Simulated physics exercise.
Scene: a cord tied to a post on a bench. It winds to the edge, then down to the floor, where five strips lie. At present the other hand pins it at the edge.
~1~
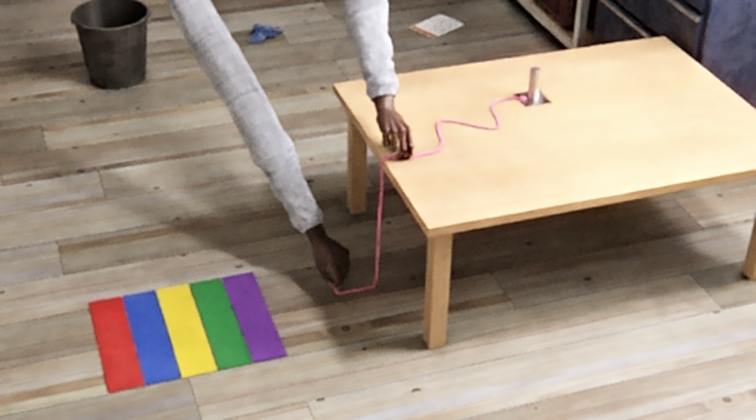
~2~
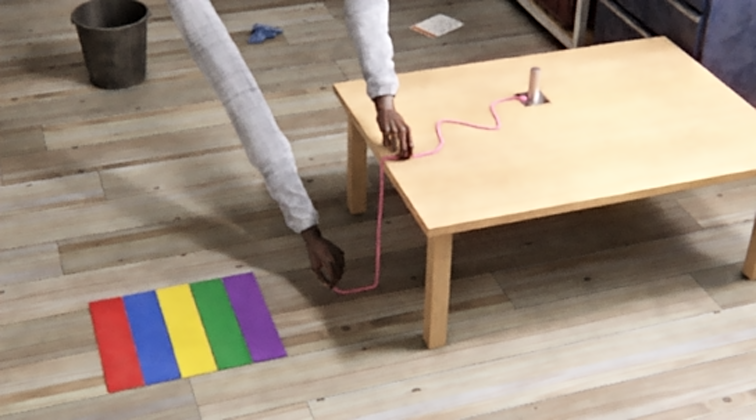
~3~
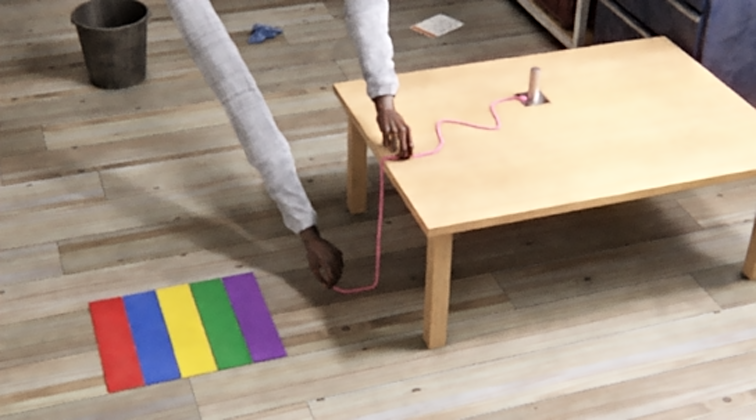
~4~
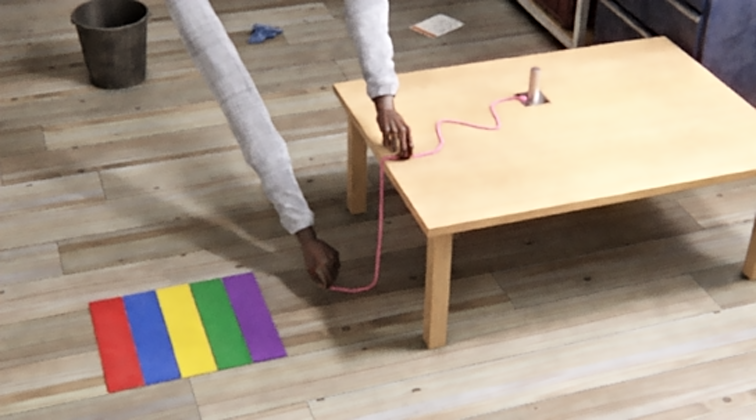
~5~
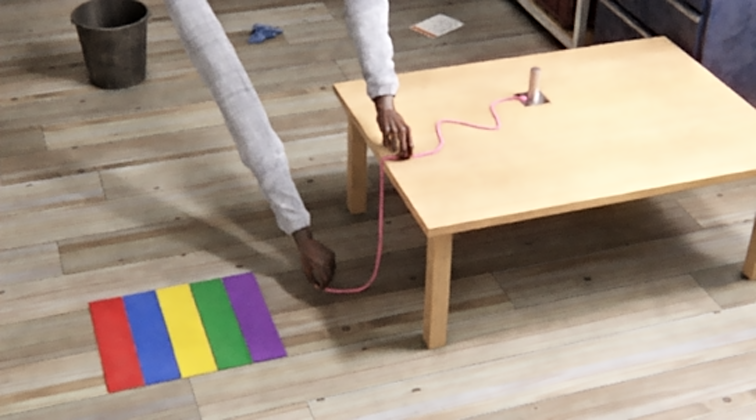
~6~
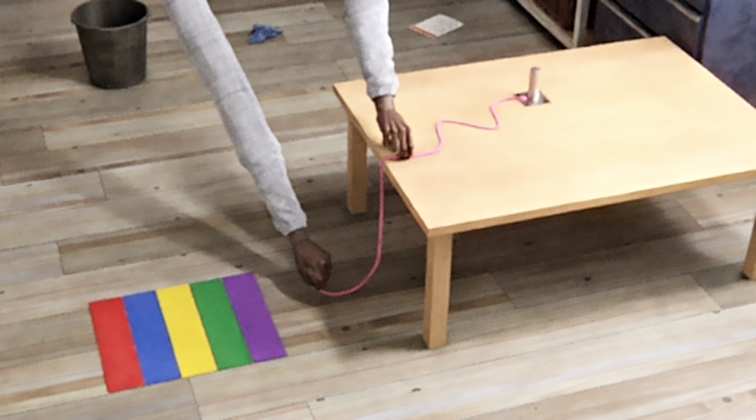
At the start, one hand pins a pink cord at the edge of a wooden table while the other holds its end low, right of five coloured strips on the floor. The lower hand then shifts slightly left, drawing the end a little nearer the purple strip, as the hanging cord bends into a smoother curve.
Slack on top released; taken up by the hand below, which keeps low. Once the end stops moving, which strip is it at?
It is at the blue strip.
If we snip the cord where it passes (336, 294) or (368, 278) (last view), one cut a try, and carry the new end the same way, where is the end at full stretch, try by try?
(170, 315) and (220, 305).
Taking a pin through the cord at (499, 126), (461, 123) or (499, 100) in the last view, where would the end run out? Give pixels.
For the three tries you'd see (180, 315), (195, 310) and (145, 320).
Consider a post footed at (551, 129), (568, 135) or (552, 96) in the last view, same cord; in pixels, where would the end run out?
It works out at around (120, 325), (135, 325) and (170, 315) for the three tries.
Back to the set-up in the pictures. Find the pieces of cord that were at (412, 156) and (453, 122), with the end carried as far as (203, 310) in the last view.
They sit at (366, 198) and (420, 136), in that order.
Soon after, end near (203, 310); over green.
Then, end near (163, 317); over blue.
At full stretch, end near (141, 322); over blue. The blue one.
